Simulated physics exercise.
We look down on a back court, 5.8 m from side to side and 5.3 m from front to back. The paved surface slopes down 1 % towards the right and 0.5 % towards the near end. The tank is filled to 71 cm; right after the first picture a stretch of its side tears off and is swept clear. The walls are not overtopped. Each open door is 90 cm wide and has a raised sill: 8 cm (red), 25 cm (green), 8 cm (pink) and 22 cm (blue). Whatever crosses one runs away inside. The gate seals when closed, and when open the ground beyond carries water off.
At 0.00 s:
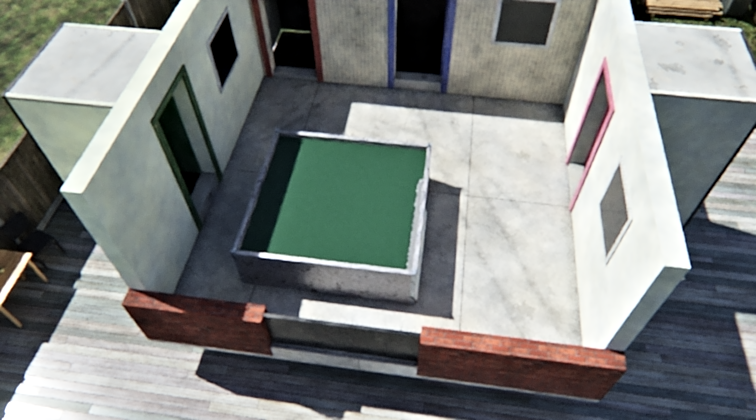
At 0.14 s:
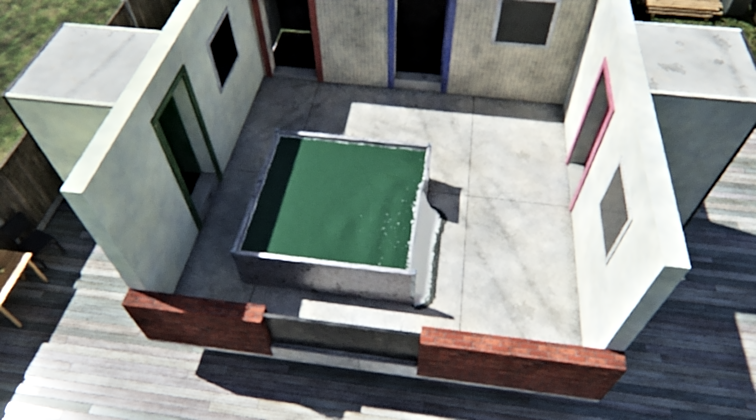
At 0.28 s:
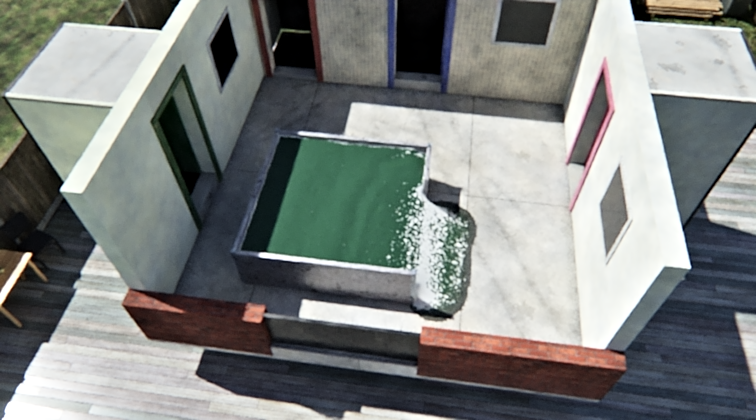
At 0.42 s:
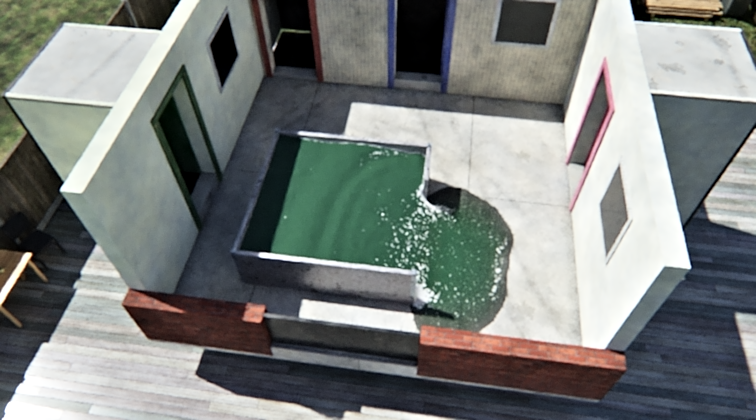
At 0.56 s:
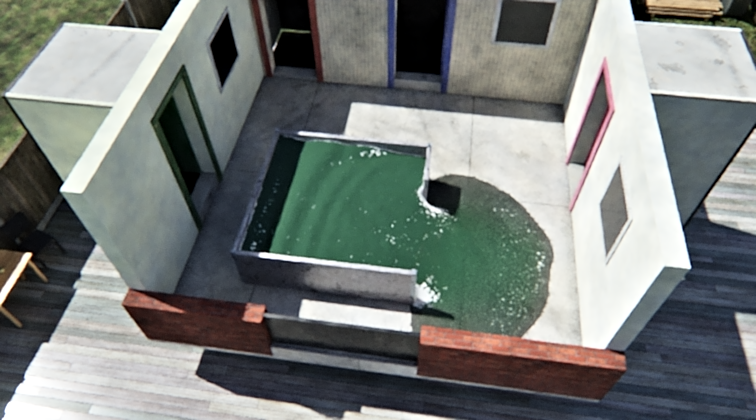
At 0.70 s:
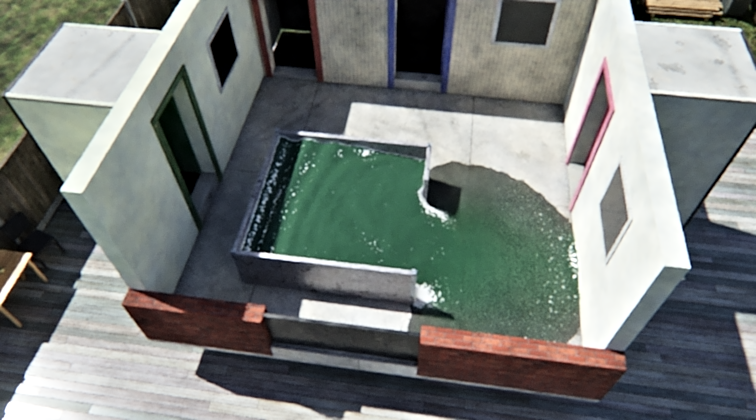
In this clip, green water stands in a rectangular tank inside a walled court seen from above, then pours through the tank's right side and spreads across the pale paving in a widening, rounded sheet, reaching the right wall.
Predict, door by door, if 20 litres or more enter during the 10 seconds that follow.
Door by door: At the red door it passes the limit; at the green door it keeps below the limit; at the pink door it passes the limit; at the blue door it does not reach the limit.
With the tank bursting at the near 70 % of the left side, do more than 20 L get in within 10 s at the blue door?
Then: Blue below.
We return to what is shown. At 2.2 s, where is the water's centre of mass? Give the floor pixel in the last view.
Around (439, 250).
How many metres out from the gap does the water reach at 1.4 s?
About 3.6 m.
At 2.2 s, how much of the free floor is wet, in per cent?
Near 35 per cent is wet.
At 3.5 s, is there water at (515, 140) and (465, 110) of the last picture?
In turn: Flooded, flooded.
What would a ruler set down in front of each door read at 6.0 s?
In cm: Red 10, green 5, pink 14, blue 12.
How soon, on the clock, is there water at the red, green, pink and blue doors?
Arrival: Red 4.5 s, green 4.5 s, pink 0.9 s, blue 3.0 s.
After 1.4 s water covers 30 % of the floor and is deepest (64 cm) near (583, 373); red door not reached, green door not reached, pink door 18 cm at the sill, 6 L in, blue door not reached.
After 2.2 s water covers 35 % of the floor and is deepest (52 cm) near (564, 288); red door not reached, green door not reached, pink door 18 cm at the sill, 36 L in, blue door not reached.
After 3.5 s water covers 60 % of the floor and is deepest (38 cm) near (542, 104); red door not reached, green door not reached, pink door 17 cm at the sill, 86 L in, blue door 6 cm at the sill, 0 L in.
After 6.0 s water covers 95 % of the floor and is deepest (24 cm) near (565, 147); red door 10 cm at the sill, 2 L in, green door 5 cm at the sill, 0 L in, pink door 14 cm at the sill, 142 L in, blue door 12 cm at the sill, 0 L in.
After 10.0 s water covers 100 % of the floor and is deepest (22 cm) near (252, 250); red door 16 cm at the sill, 118 L in, green door 12 cm at the sill, 0 L in, pink door 13 cm at the sill, 210 L in, blue door 12 cm at the sill, 0 L in.
